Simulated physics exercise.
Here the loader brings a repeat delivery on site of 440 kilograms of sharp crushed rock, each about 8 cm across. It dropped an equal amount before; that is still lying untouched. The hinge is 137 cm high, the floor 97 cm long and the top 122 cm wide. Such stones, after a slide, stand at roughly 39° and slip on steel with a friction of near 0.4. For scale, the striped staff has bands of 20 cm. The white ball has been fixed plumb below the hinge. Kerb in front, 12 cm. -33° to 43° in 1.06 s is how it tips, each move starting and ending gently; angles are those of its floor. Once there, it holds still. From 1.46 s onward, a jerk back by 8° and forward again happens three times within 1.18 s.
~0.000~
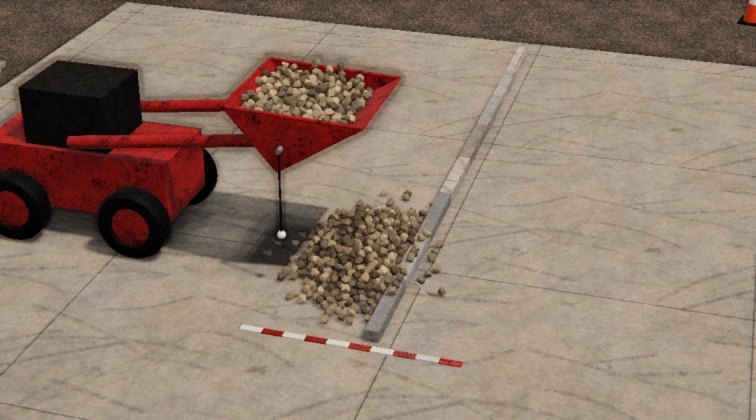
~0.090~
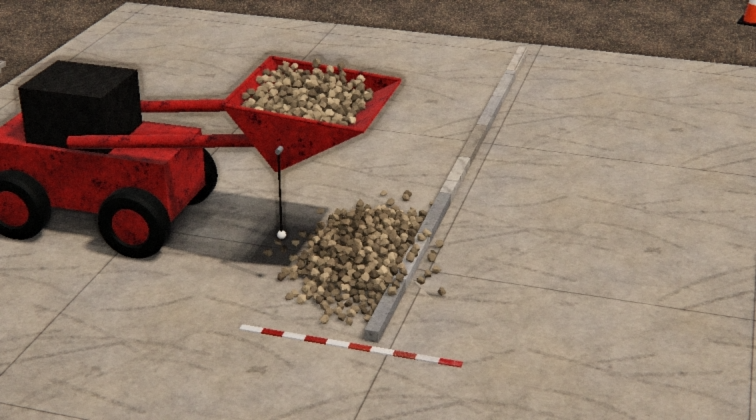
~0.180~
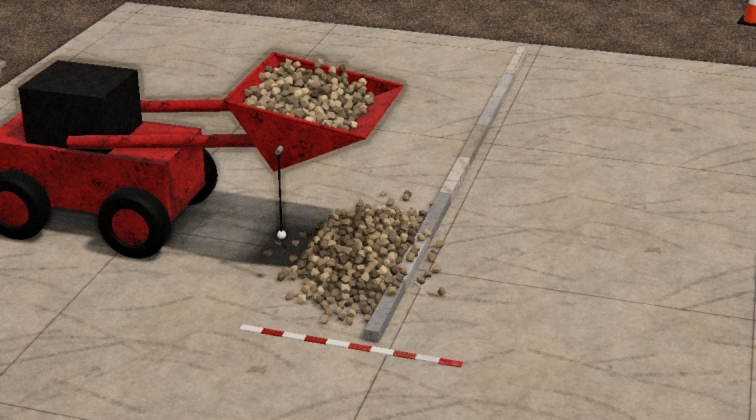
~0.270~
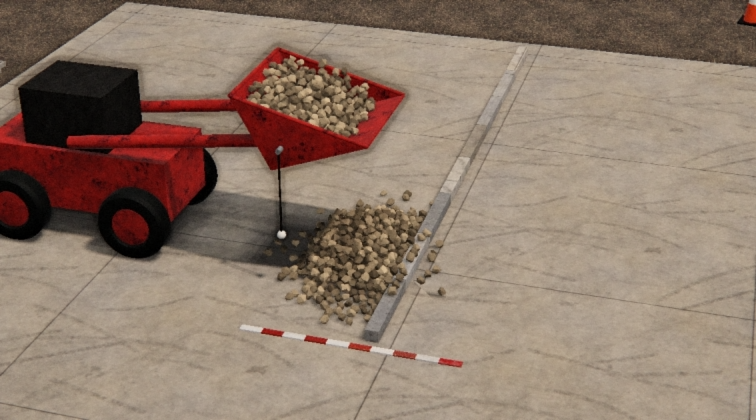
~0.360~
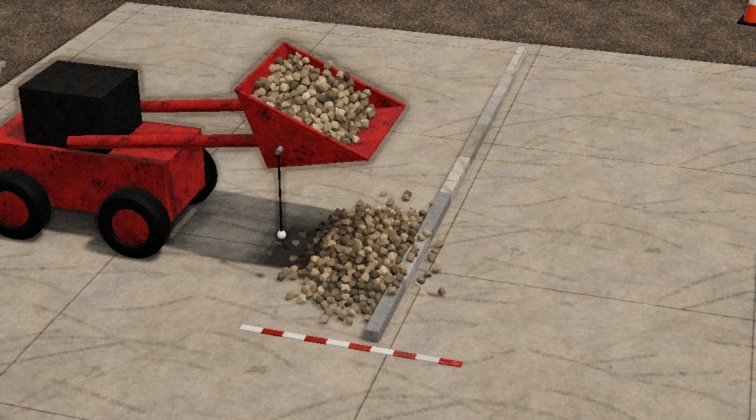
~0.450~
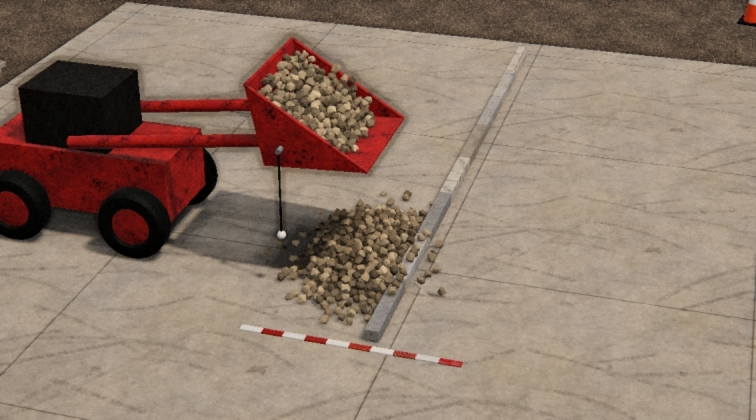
A red scoop full of tan and brown stones, held on two arms by a small red four-wheeled machine with a black block on top, tilts steadily forward while its load shifts toward the lower front edge. Below, a similar stone pile lies still against a grey kerb, behind a red-and-white striped staff. The fixed view looks down on pale, scuffed paving bordered by dark ground.
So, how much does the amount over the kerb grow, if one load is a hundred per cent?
It grows by around 49 per cent.
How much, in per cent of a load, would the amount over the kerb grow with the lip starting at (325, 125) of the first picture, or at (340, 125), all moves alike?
Case one about 10 %, case two about 20 %.
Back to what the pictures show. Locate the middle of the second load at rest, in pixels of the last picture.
Centre: Approx. (414, 251).
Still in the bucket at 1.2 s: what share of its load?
It keeps some 70 percent of its load.
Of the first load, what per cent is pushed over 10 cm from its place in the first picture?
About 0 %.
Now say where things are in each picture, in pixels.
In the first picture, the bucket is at -33°, its lip at (363, 129); the top of the load is at (300, 70). The earlier load is highest near (357, 237), 27 cm above ground level, 99 % on this side of the kerb, 1 % over the kerb.
In the second picture, the bucket is at -31°, its lip at (364, 131); the top of the load is at (294, 71); the stones move at 0.1 m/s on average.
The third picture shows lip at (366, 138), floor tilted -27°, highest stones at (290, 69); the stones move at 0.3 m/s on average.
In the fourth picture, the bucket is at -21°, its lip at (368, 147); the top of the load is at (285, 67); the stones move at 0.3 m/s on average.
In the fifth picture, the bucket is at -13°, its lip at (369, 159); the top of the load is at (286, 63); the stones move at 0.4 m/s on average.
In the sixth picture, the bucket is at -4°, its lip at (367, 172); the top of the load is at (293, 60); the stones move at 0.4 m/s on average.
After 0.8 s the floor is at 32°; in per cent of one load, 100 in the bucket, 99 on this side of the kerb, 1 over the kerb; the foremost stones are at (432, 263).
After 1.2 s the floor is at 43°; in per cent of one load, 72 in the bucket, 127 on this side of the kerb, 1 over the kerb; the foremost stones are at (432, 263).
After 3.1 s the floor is at 43°; in per cent of one load, 0 in the bucket, 150 on this side of the kerb, 50 over the kerb; the foremost stones are at (534, 279).
After 5.8 s the floor is at 43°; in per cent of one load, 0 in the bucket, 150 on this side of the kerb, 50 over the kerb; the foremost stones are at (534, 279). Net gain over the kerb, 49.
